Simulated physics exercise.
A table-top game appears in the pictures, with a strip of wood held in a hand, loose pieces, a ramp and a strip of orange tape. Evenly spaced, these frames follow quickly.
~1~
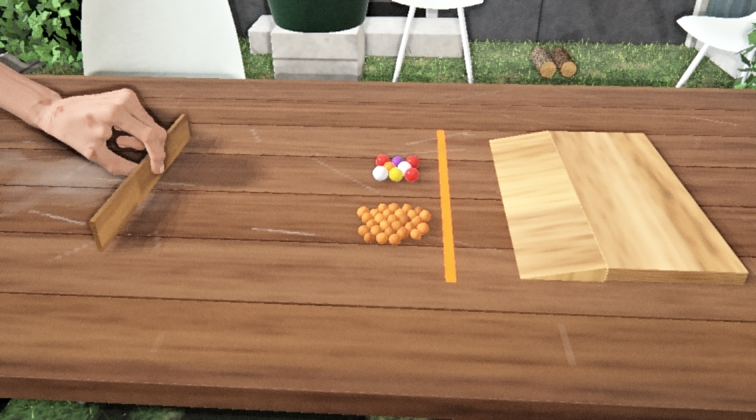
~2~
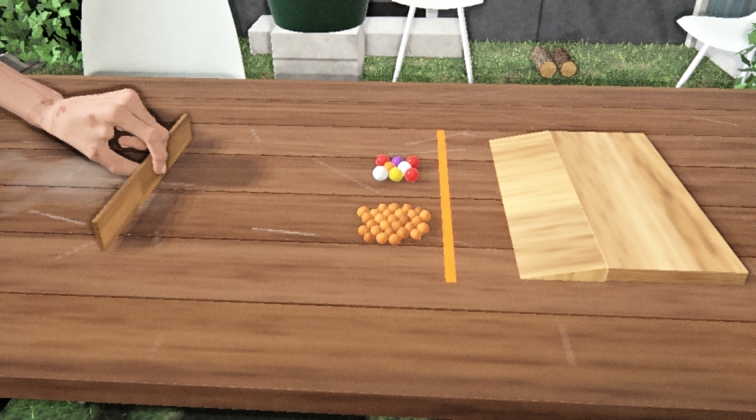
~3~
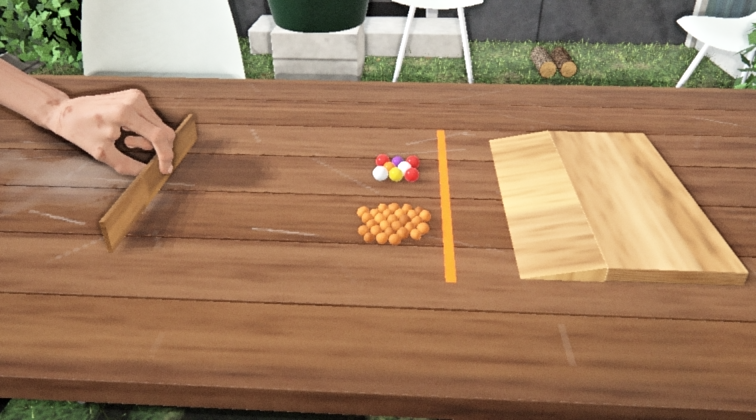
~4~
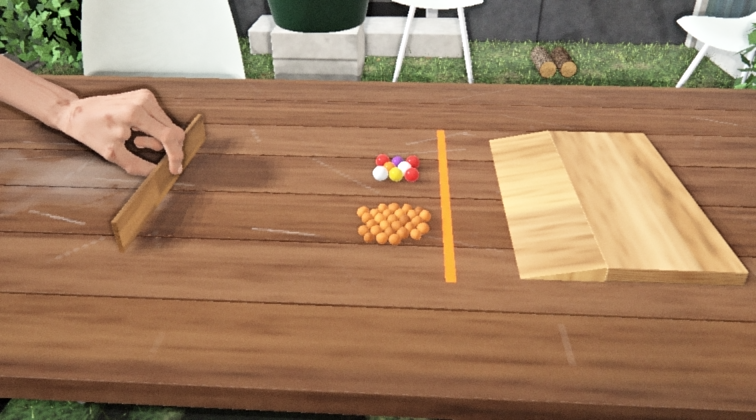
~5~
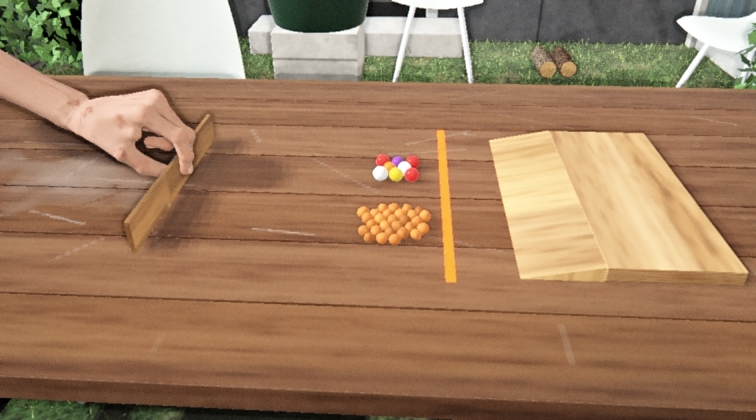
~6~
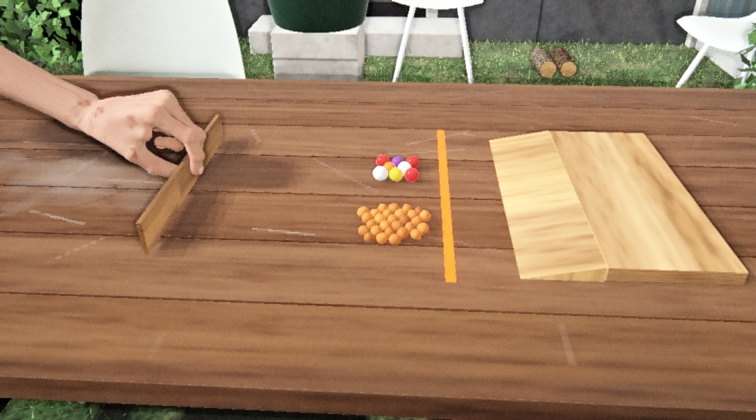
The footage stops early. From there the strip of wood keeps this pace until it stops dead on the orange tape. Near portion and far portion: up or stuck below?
Near portion - stuck below; far portion - stuck below.
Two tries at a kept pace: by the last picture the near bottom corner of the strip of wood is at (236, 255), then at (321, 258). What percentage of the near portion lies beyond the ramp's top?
First run: Near 10 %; second run: Near 90 %.
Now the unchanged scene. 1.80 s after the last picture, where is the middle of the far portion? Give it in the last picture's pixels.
About (505, 171).
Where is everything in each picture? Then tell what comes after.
In the first picture, strip of wood near (104, 226), at rest; orange tape near (441, 136); top of the ramp near (603, 256); near portion near (393, 220), some coated peanuts; far portion near (405, 169), a few gumballs.
In the second picture, strip of wood near (107, 226); far portion near (405, 169).
In the third picture, strip of wood near (114, 226); near portion near (393, 220).
In the fourth picture, strip of wood near (125, 227); far portion near (405, 169).
In the fifth picture, strip of wood near (137, 227); near portion near (393, 220).
In the sixth picture, strip of wood near (149, 227); orange tape near (441, 136); top of the ramp near (603, 256); near portion near (393, 220); far portion near (405, 169).
Then, 0.75 s on from there, strip of wood still moving, near (320, 163); near portion the whole lot short of the ramp; far portion the whole lot short of the ramp.
Then, 1.52 s on from there, strip of wood stopped at the orange tape; near portion only a few on the ramp, all but a few short of the ramp; far portion the whole lot short of the ramp.
Then, 1.80 s on from there, strip of wood stopped at the orange tape; near portion a little on the ramp, all but a few short of the ramp; far portion near two thirds on the ramp, near a third short of the ramp.
In the end, strip of wood stopped at the orange tape; near portion none at all past the top, a little on the ramp, all but a few short of the ramp; far portion none at all past the top, the whole lot short of the ramp.
